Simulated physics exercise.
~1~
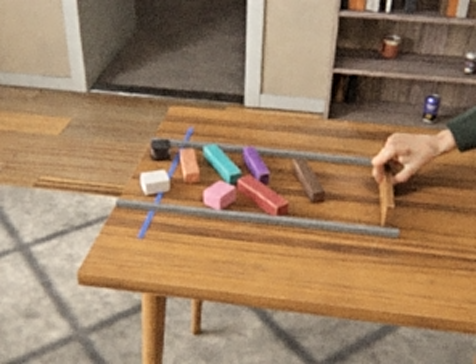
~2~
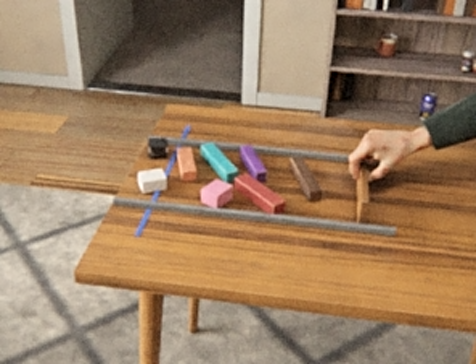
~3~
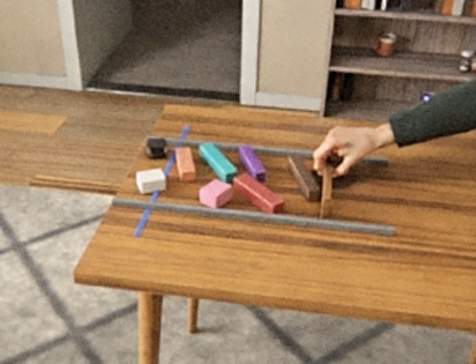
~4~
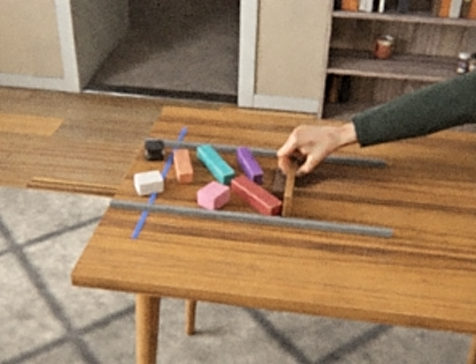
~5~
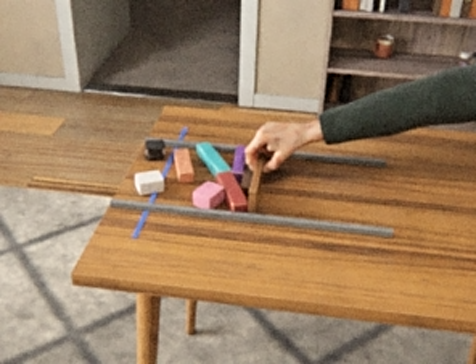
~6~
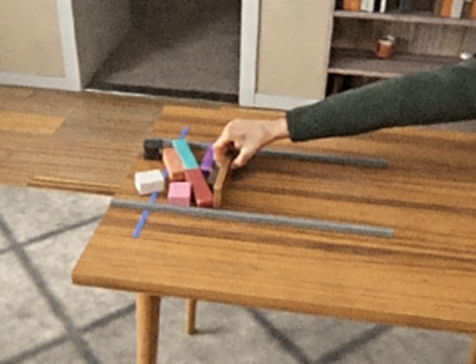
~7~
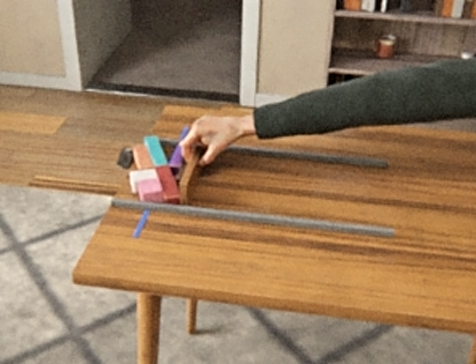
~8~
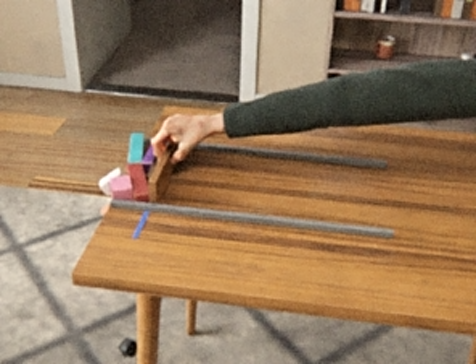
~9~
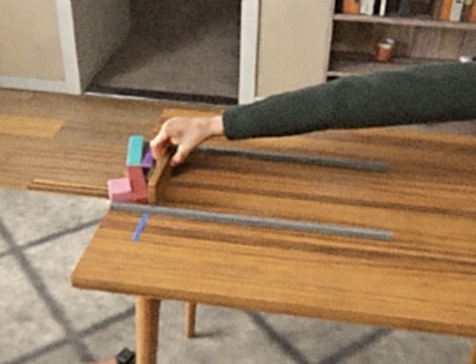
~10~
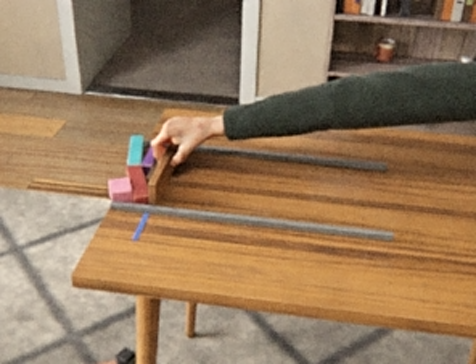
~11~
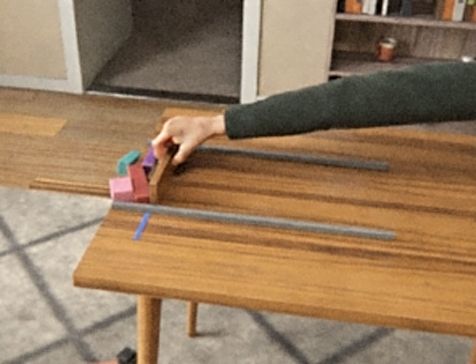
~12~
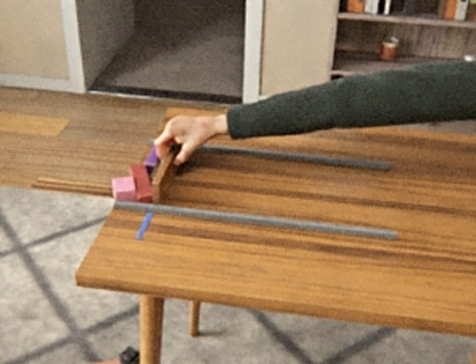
A hand slides an upright board left, pushing blocks together until several drop off the table's end.
